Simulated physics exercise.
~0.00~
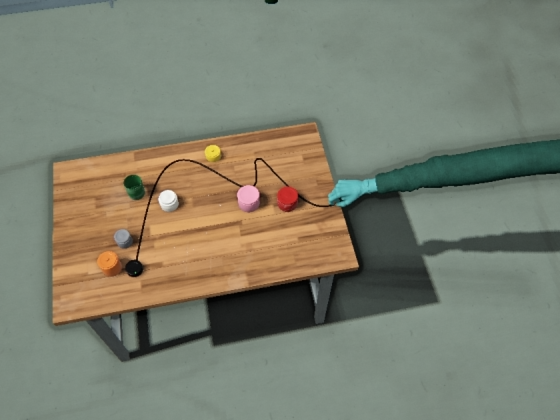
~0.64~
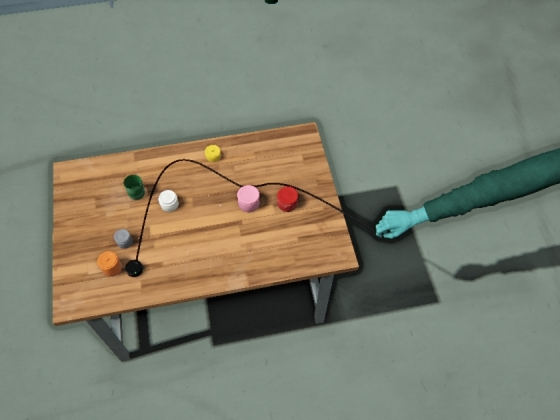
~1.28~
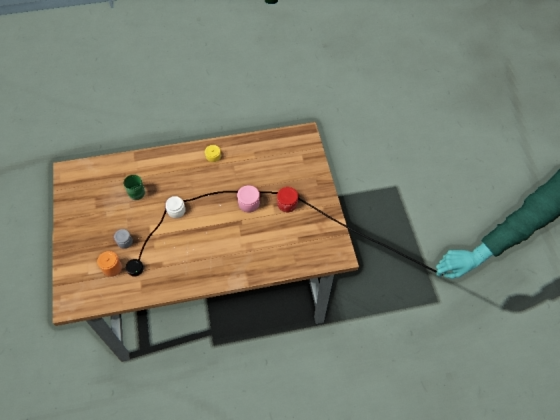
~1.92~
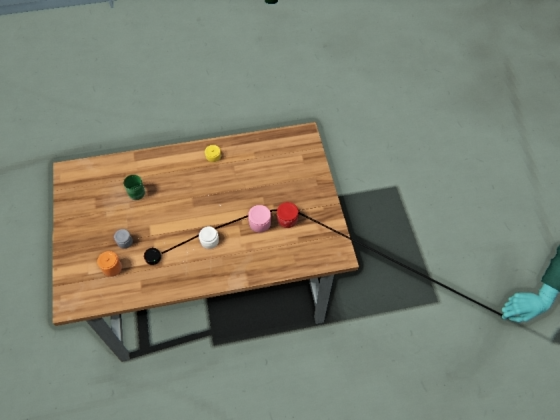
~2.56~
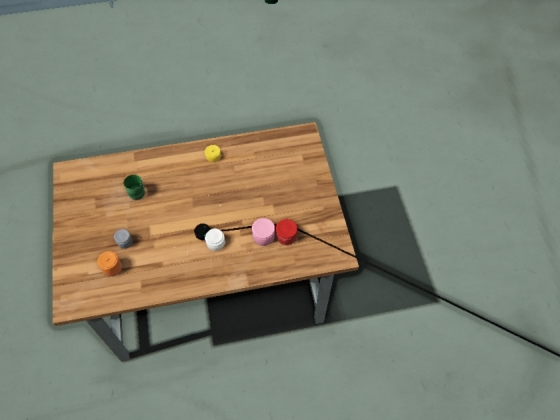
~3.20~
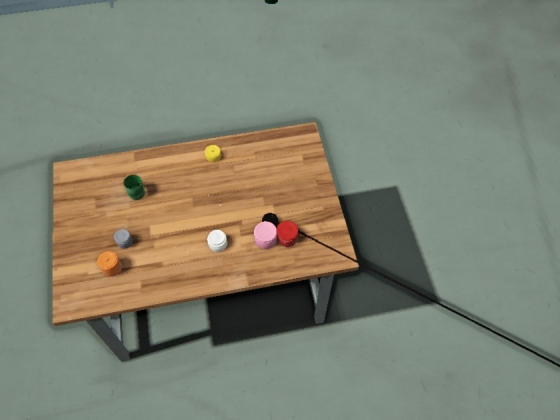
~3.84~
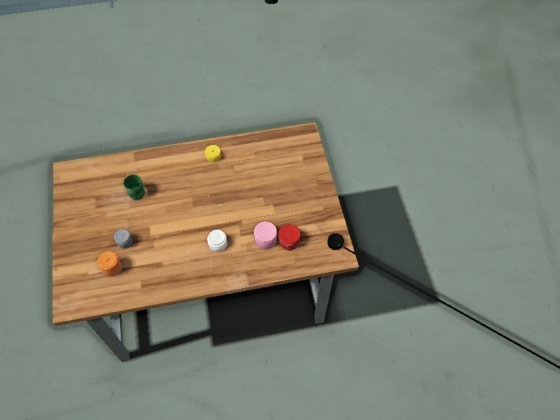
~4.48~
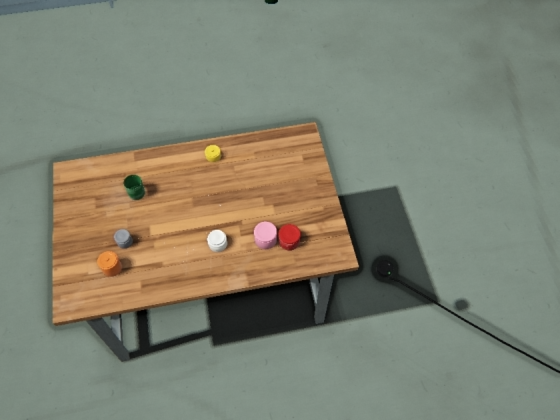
A gloved hand pulls a black cord, dragging three containers before its pad leaves the table.
